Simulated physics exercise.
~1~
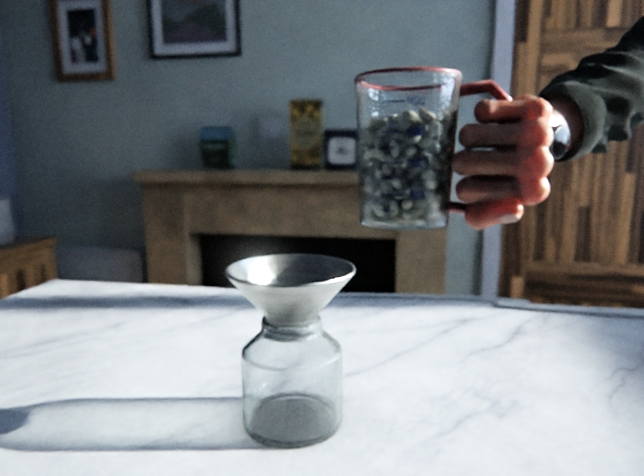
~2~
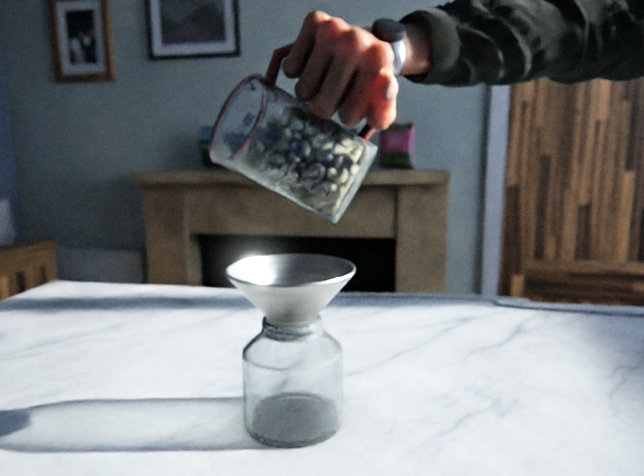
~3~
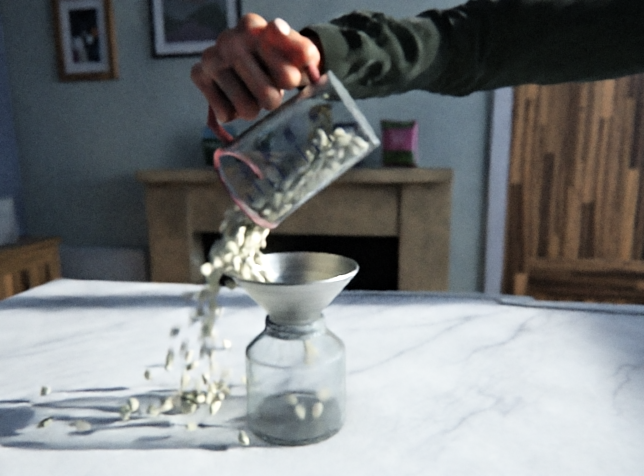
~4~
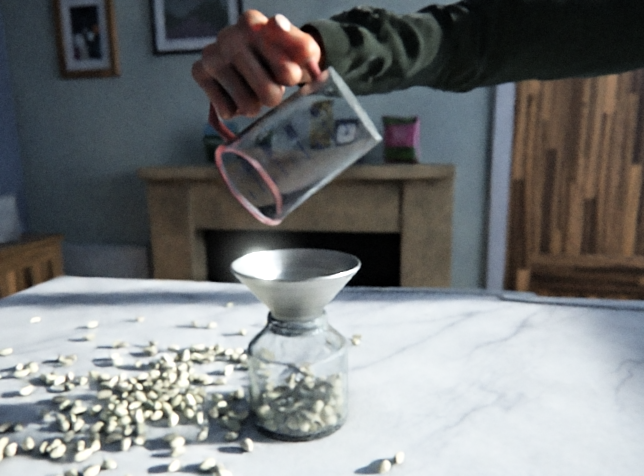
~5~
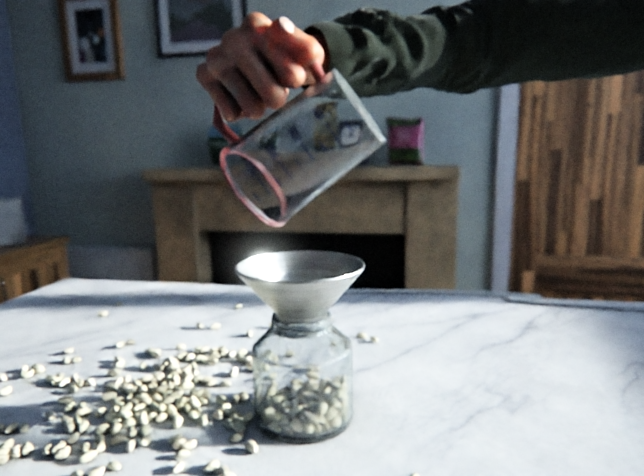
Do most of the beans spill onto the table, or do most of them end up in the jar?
Most of the beans spill onto the table. A smaller share goes through the funnel into the jar, and the cup ends up empty.
A hand tips a clear cup of pale beans over a funnel, spilling most onto the table.
